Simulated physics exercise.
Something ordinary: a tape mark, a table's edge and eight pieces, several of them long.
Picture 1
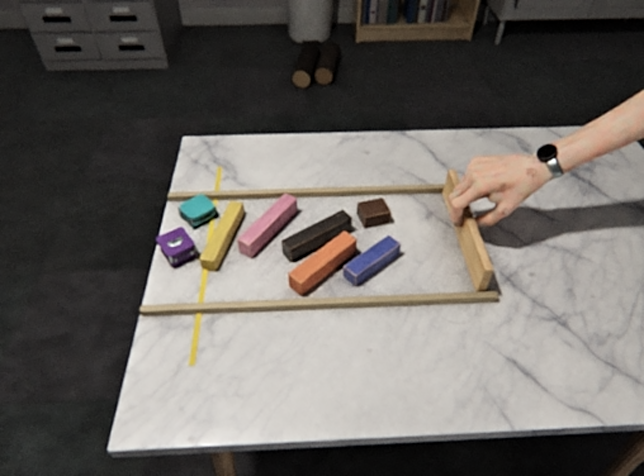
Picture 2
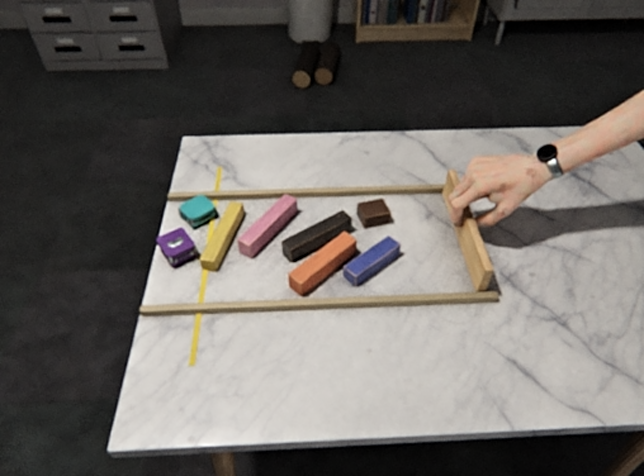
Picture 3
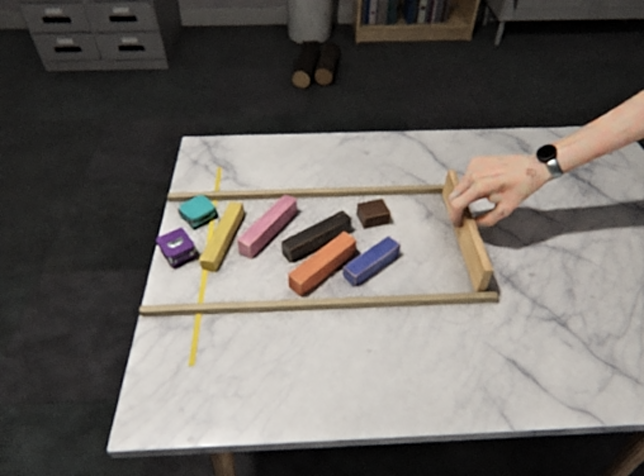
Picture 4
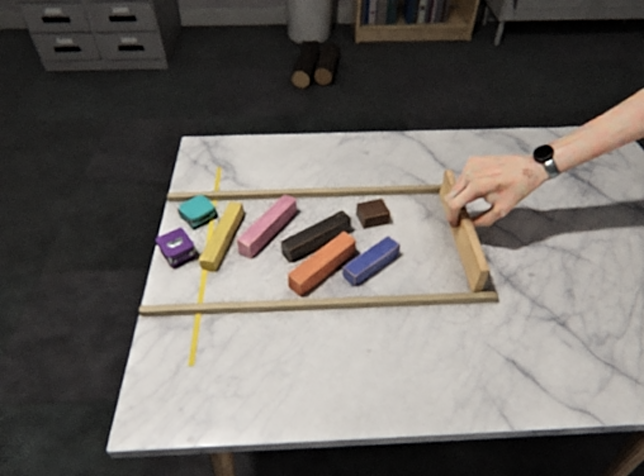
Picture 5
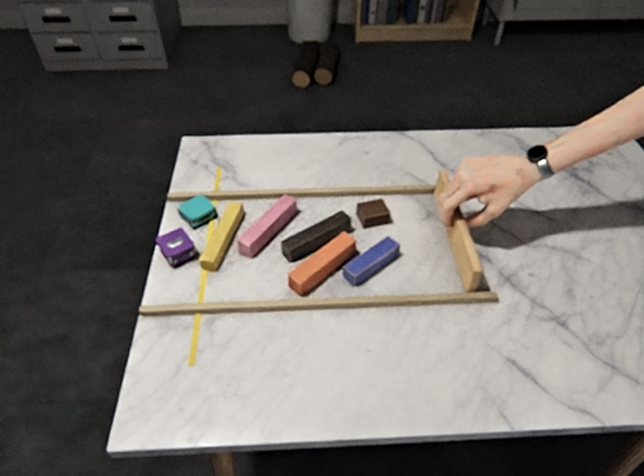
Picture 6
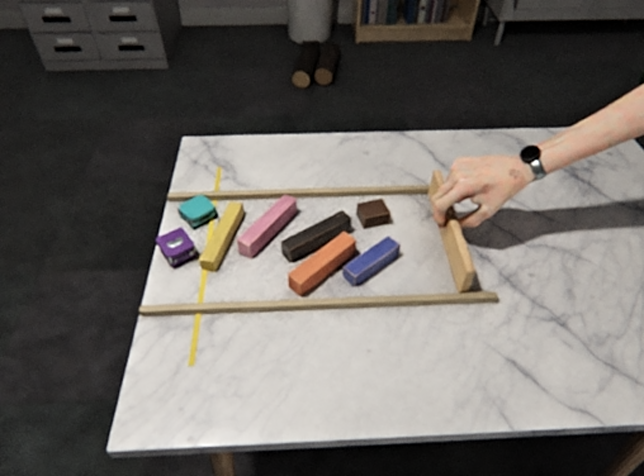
A hand wearing a dark watch slides an upright wooden board slightly leftward between two wooden rails on a marble-topped table, seen from above at an angle in a dark-floored room. Purple and turquoise cases lie by a yellow tape line at left, with yellow, pink, black, orange and blue bars and a small brown block to their right. The board starts still, then shifts, touching none of the pieces, which stay put under an unmoving camera.
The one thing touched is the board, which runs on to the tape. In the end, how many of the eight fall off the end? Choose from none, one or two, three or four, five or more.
Final count: Three or four.
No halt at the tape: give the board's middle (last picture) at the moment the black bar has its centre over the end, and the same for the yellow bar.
The middle is at (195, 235) when it's the black bar, and at (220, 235) when it's the yellow bar.
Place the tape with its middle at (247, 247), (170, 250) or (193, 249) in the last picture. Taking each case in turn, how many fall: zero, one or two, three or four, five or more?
The counts for the three tapes are 1 or 2, more than four and 5 or more.
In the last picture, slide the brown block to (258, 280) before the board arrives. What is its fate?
Lab note: Started there, it remains on top.
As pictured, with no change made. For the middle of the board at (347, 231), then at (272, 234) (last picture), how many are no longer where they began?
Tally: 4; 8.
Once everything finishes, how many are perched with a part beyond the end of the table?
The overhang total is 2.
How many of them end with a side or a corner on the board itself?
Tally at the end: 2.
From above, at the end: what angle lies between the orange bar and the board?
I'd estimate about 15 degrees.
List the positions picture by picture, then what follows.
In the first frame, purple case (177, 248); turquoise case (198, 212); yellow bar (223, 234); board (465, 227); tape (208, 248).
In the second frame, turquoise case (198, 212); board (465, 227).
In the third frame, yellow bar (223, 235); black bar (317, 236).
In the fourth frame, purple case (177, 248); pink bar (268, 225).
In the fifth frame, turquoise case (198, 212); orange bar (323, 263).
In the sixth frame, purple case (177, 248); turquoise case (198, 212); yellow bar (223, 235); board (449, 228); tape (208, 249).
Early on, none off yet; purple case at rest near (177, 248); turquoise case at rest near (198, 212); yellow bar at rest near (223, 235).
A while later, none off yet; purple case at rest near (177, 248); turquoise case at rest near (198, 212); yellow bar moving near (215, 234).
Finally, the number that fall off is three or four; lost, yellow bar, turquoise case and purple case.
